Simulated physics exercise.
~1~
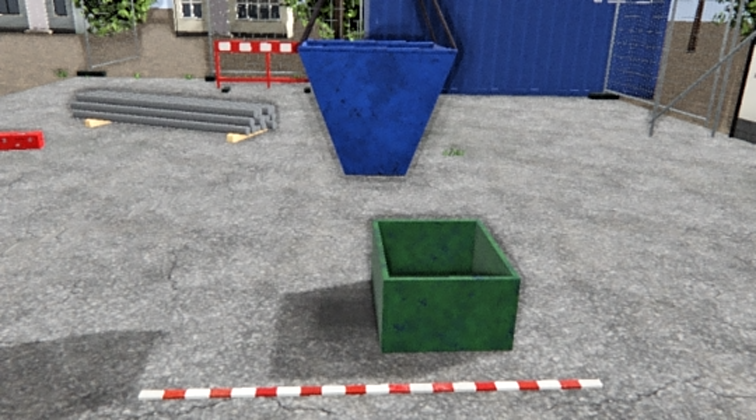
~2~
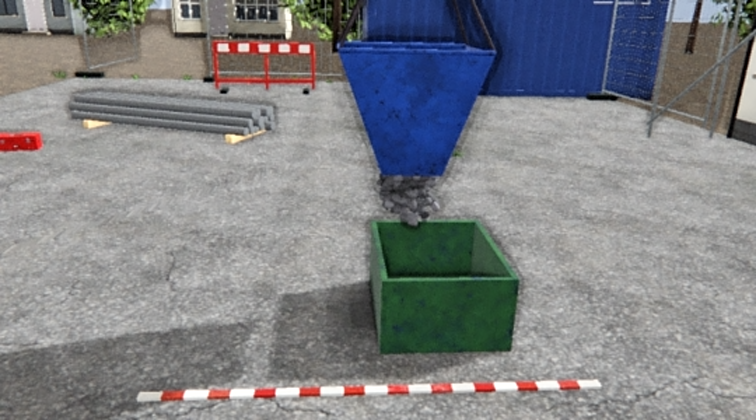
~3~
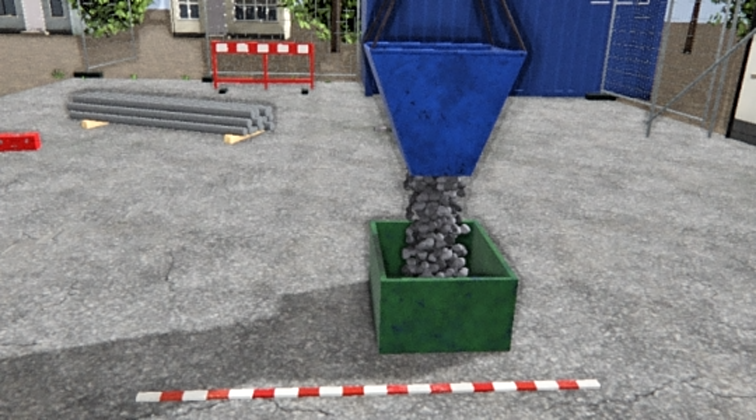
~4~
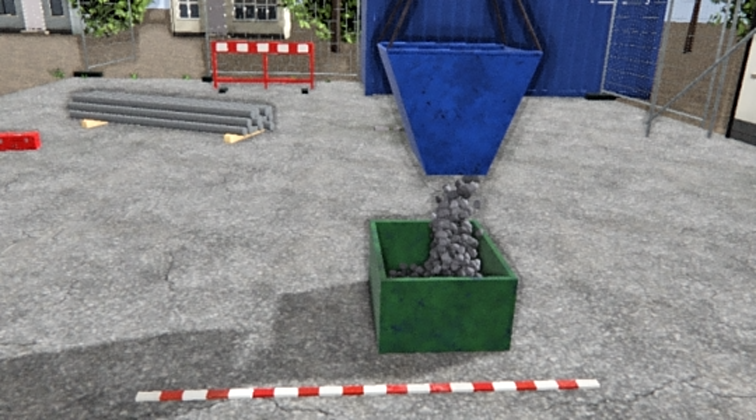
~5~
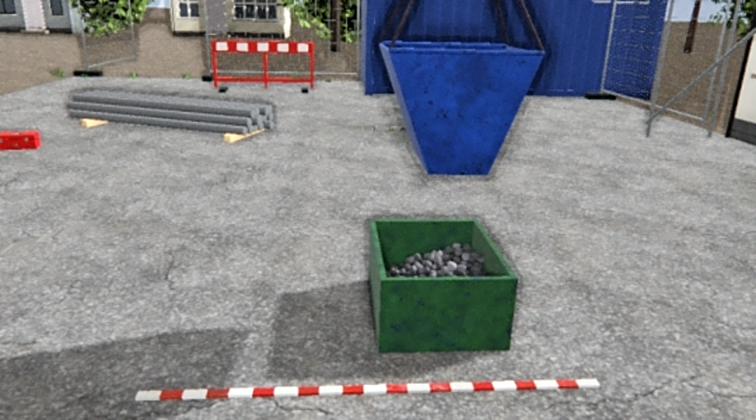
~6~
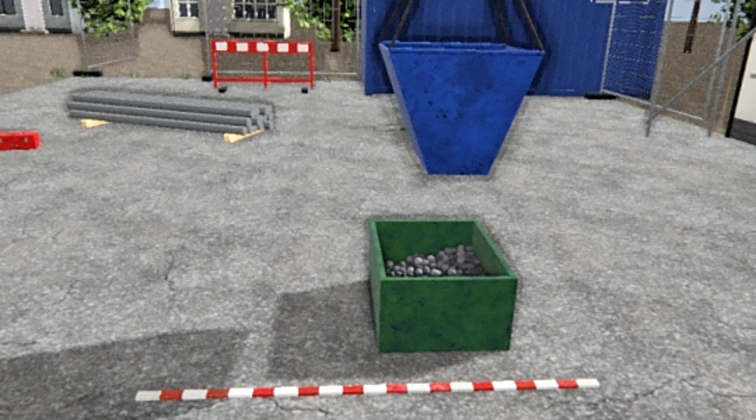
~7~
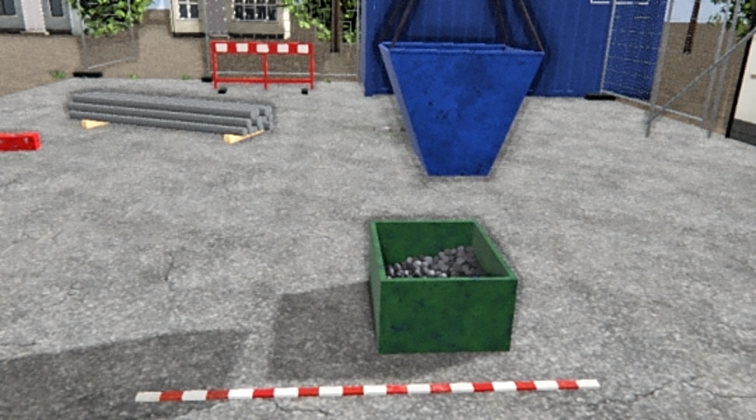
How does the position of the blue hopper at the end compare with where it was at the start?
It hangs farther to the right at the end than it did at the start.
